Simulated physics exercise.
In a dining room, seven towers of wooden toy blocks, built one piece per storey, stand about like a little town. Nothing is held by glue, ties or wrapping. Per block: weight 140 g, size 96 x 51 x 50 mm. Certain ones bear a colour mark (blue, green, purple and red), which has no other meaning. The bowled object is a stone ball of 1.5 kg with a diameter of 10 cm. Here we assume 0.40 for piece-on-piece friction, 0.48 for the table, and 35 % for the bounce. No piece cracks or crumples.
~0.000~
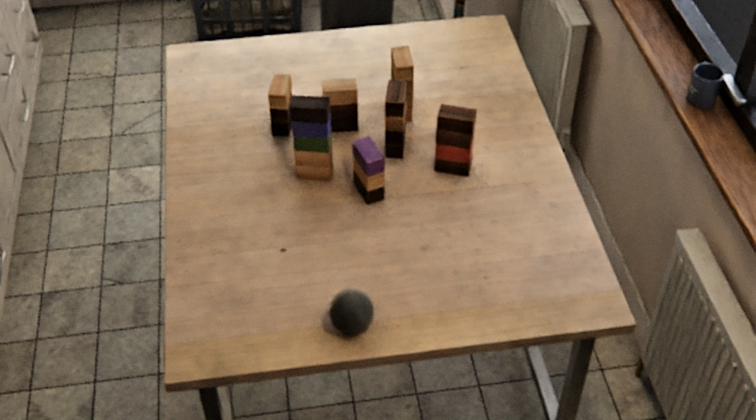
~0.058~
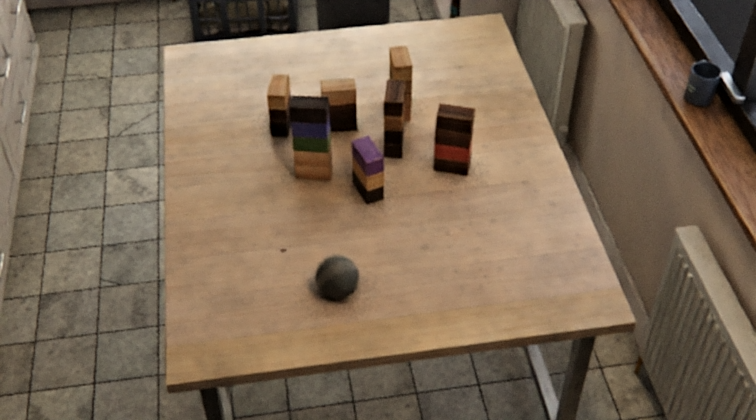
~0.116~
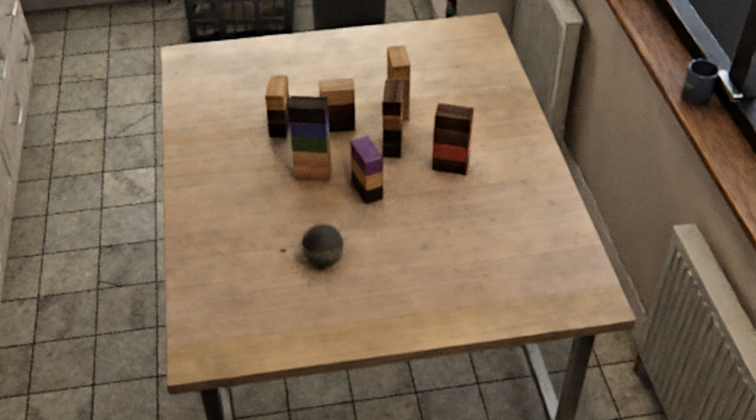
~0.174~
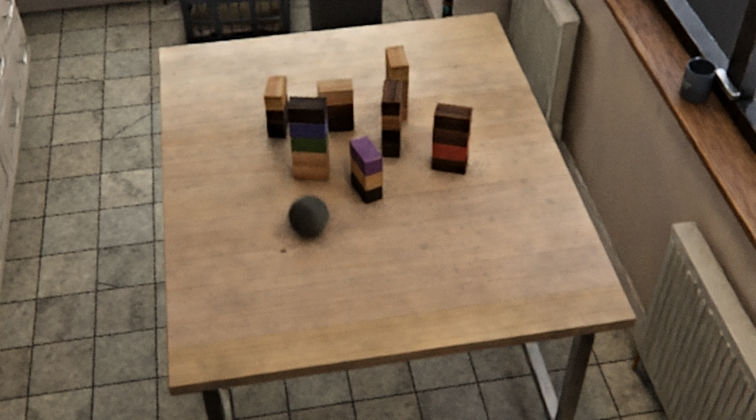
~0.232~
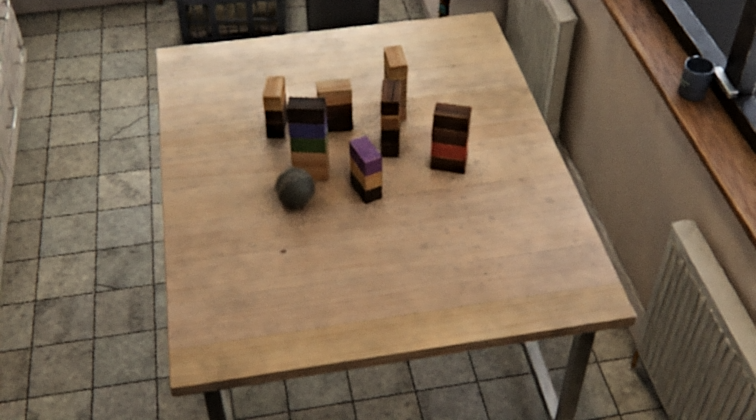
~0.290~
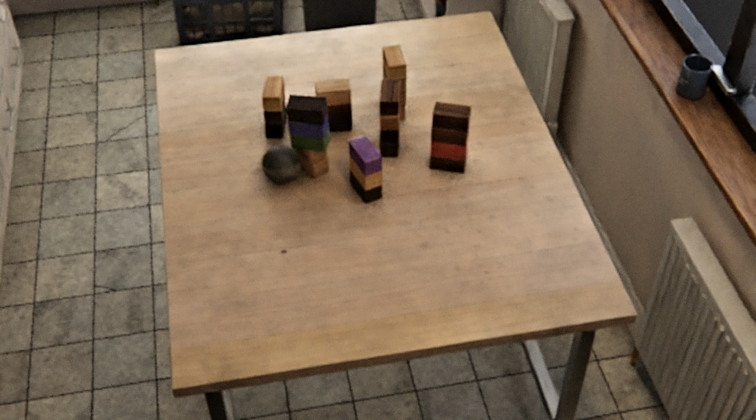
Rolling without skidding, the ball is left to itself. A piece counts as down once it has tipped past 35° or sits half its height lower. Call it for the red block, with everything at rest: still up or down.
Stays.
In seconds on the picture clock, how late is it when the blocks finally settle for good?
1.5 s, give or take.
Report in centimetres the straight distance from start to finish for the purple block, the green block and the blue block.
Roughly purple 0 cm, green 12 cm, blue 22 cm.
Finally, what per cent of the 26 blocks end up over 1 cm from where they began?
The share is 30 %.
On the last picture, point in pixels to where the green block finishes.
It settles close to (323, 186) in the last view.
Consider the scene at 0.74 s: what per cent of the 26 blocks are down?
25 %.
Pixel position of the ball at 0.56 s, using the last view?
(220, 87), more or less.
Around 0.42 s, ball still moving; 3 of the 26 blocks down; red block unmoved; green block tipped 35°.
Around 0.56 s, ball still moving; 5 of the 26 blocks down; red block unmoved; green block on its side.
Around 0.74 s, ball still moving; 6 of the 26 blocks down; red block unmoved; blue block upside down.
Finally (1.5 s), ball rolling away; 6 of the 26 blocks down; red block unmoved; green block on its side; blue block on its side. Seen by the last camera, middles, red block near (449, 145), green block near (323, 186).
